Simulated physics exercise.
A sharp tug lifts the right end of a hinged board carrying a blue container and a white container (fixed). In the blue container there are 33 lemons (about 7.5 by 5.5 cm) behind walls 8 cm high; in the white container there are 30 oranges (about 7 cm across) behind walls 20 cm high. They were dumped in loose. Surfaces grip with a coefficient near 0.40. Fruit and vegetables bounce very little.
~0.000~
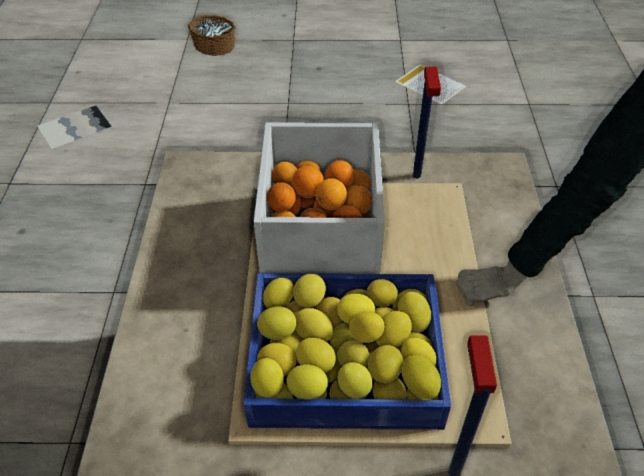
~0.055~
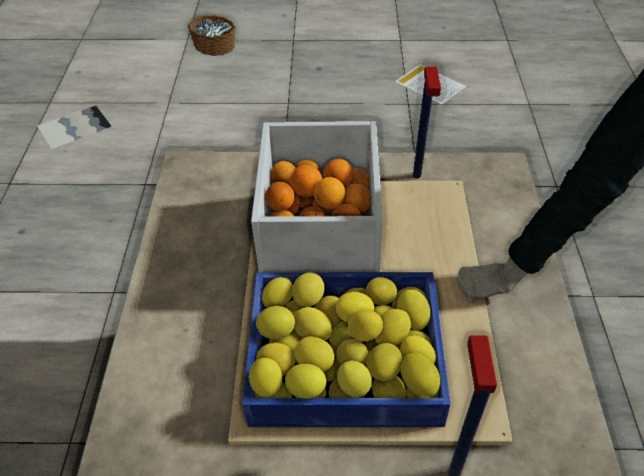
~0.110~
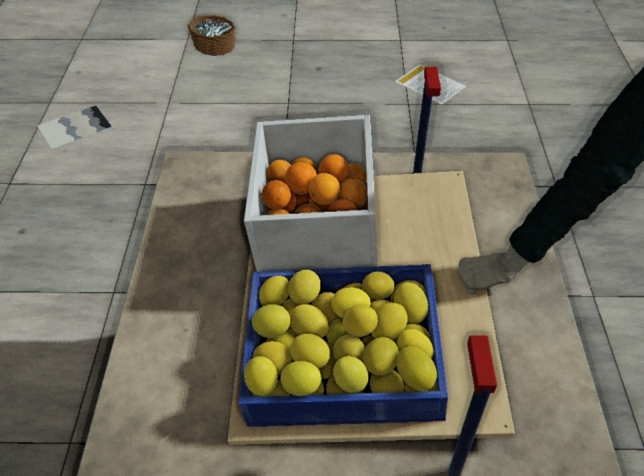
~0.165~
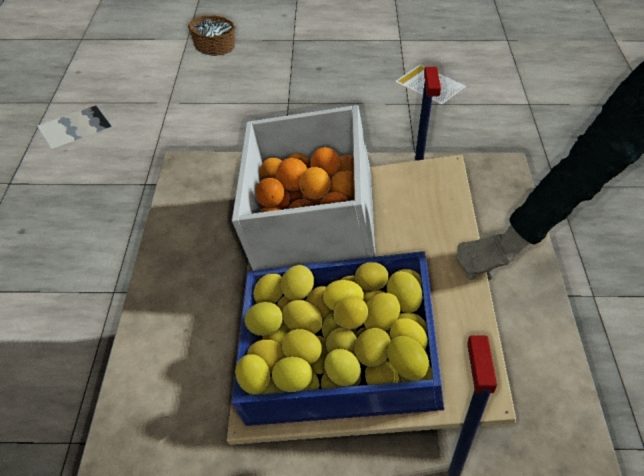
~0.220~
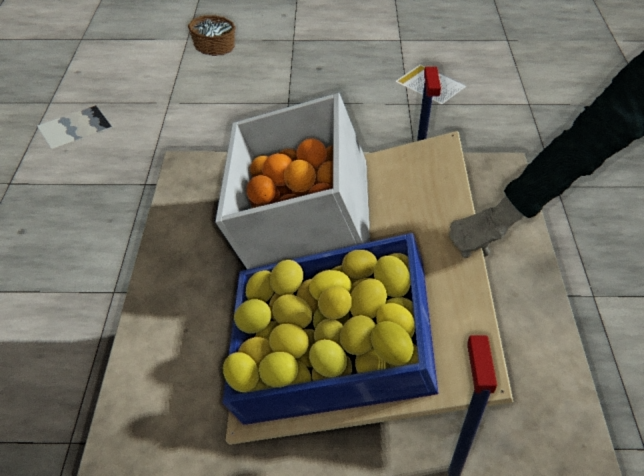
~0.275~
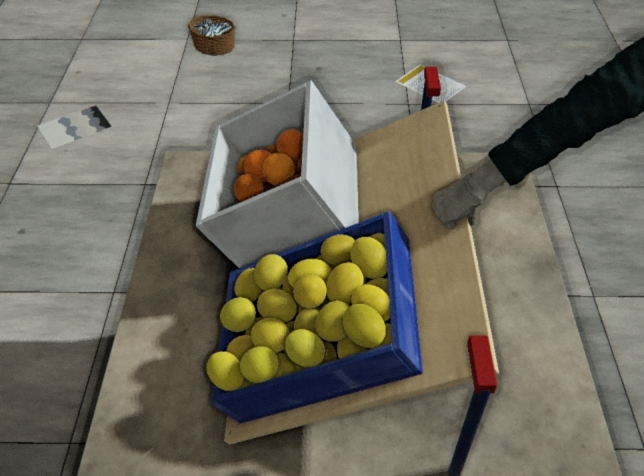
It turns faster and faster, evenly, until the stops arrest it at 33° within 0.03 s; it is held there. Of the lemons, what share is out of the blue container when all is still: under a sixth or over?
Over a sixth of the lemons leave the blue container.
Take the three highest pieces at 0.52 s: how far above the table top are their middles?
About 30 cm.
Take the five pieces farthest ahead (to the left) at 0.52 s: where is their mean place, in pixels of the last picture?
Around (199, 312).
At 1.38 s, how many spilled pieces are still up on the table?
Some 8 pieces.
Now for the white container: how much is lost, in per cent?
White container 0 per cent.
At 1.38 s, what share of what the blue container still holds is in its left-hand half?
Roughly 100 in a hundred.
After 0.38 s, tilt 33°; the blue container has all 33 and the white container has all 30.
After 0.52 s, tilt 33°; the blue container is down by 2 of 33 and the white container has all 30.
After 0.78 s, tilt 33°; the blue container is down by 12 of 33 and the white container has all 30.
Outcome (at 1.38 s), the blue container is down by 15 of 33 and the white container has all 30. Asked share, 15 of 33, 45 per cent.
